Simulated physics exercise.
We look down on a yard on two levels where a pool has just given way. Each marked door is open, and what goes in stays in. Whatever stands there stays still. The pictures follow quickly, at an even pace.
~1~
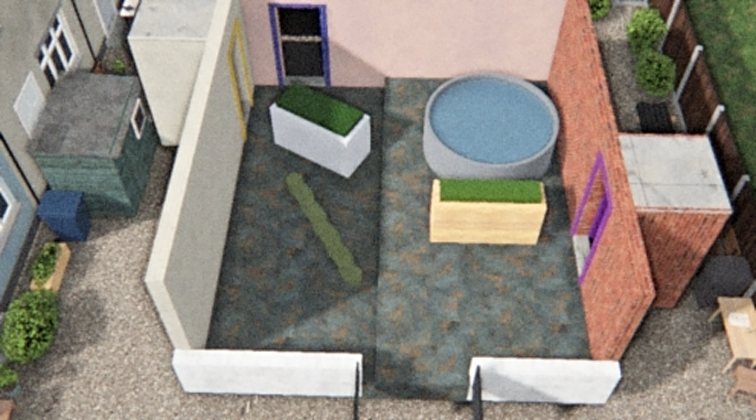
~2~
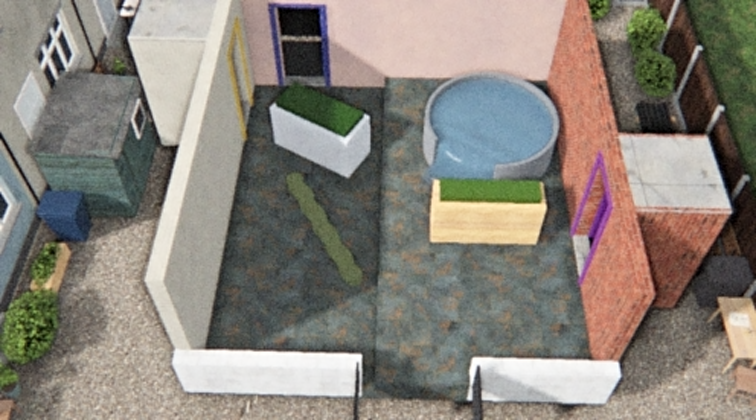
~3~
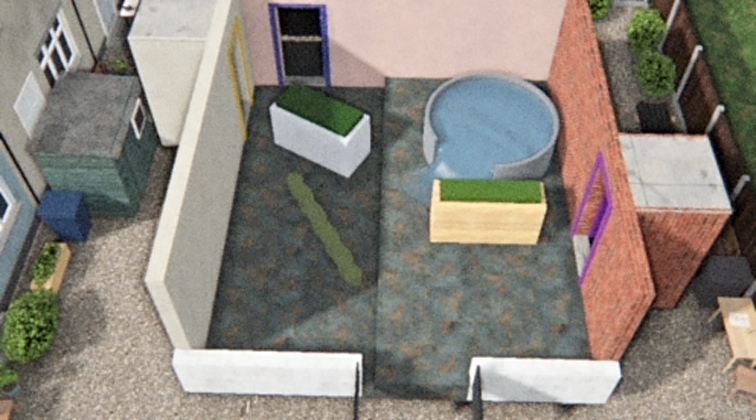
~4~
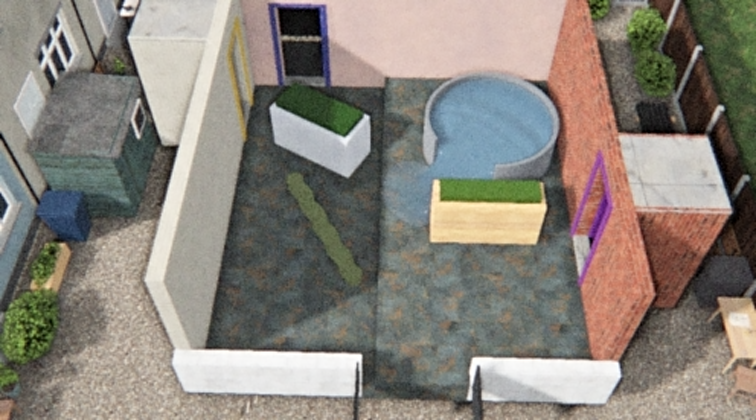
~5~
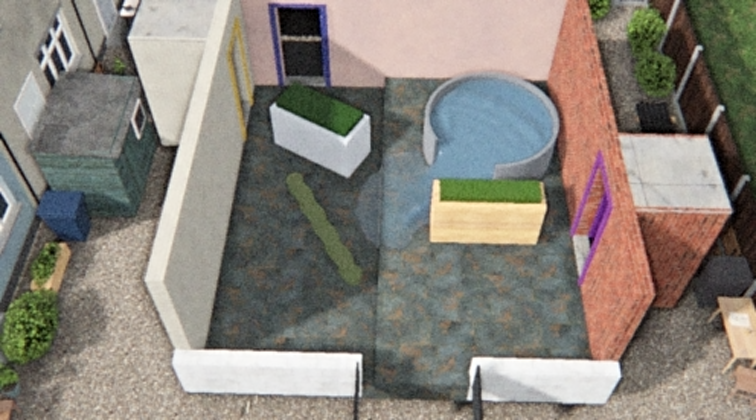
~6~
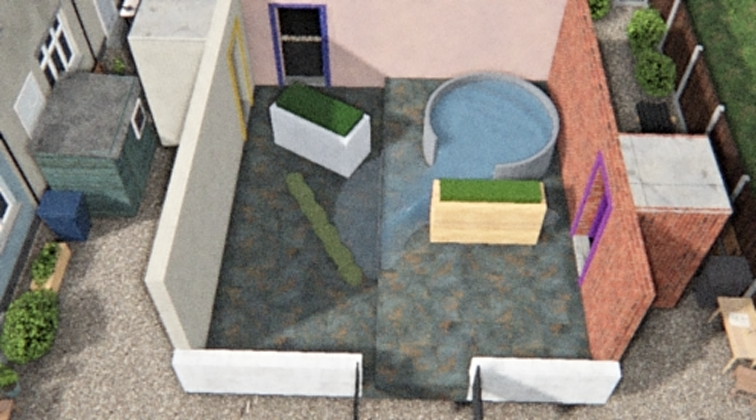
Water pours from a gap in the front-left of a round grey pool in a walled yard, seen from high above by a still camera. A white planter and a mossy green strip lie to the left, a pale wooden planter sits before the pool, and a red brick wall stands right. The water slips past the wooden planter and spreads thinly leftward and forward across the dark mottled paving.
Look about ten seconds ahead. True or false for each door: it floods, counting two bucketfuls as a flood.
Purple door - false; blue door - true; yellow door - false.
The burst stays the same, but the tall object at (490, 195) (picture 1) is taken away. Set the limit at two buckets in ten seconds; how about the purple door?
Result - purple door doesn't reach it.
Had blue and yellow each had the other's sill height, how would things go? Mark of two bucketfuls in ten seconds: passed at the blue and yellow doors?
Blue: Not enough; yellow: Too much.
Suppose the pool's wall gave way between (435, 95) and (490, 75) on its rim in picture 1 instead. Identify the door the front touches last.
The door marked purple, I reckon.
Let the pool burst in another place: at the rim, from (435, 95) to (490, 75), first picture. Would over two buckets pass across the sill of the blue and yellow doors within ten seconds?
Result - blue door crosses the threshold, yellow door crosses the threshold.
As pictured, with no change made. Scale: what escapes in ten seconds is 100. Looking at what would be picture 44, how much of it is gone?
My figure is about 40 in a hundred.
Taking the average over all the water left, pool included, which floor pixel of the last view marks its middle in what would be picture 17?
That comes out near (445, 176).
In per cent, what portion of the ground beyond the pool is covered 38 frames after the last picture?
I'd say 85 per cent.
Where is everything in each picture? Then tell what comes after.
The first picture shows still water in the pool at (491, 120).
In the second picture, water pours out at (460, 176) and has run to a hidden place.
In the third picture, the front is at (405, 184), out from the gap at (460, 178).
In the fourth picture, the front is at (385, 196), out from the gap at (460, 179).
In the fifth picture, the front is at (368, 233), out from the gap at (460, 179).
In the sixth picture, the front is at (350, 255), out from the gap at (460, 179).
A moment on, water covers 25 % of the floor; the purple door wet at the sill, nothing in, the blue door not reached, the yellow door not reached.
Next, water covers 45 % of the floor; the purple door wet at the sill, nothing in, the blue door not reached, the yellow door not reached.
Then, water covers 60 % of the floor; the purple door wet at the sill, nothing in, the blue door wet at the sill, nothing in, the yellow door under two buckets in.
Later, water covers 85 % of the floor; the purple door under two buckets in, the blue door over two buckets in, the yellow door under two buckets in.
In the end, water covers 85 % of the floor; the purple door under two buckets in, the blue door far over two buckets in, the yellow door under two buckets in.
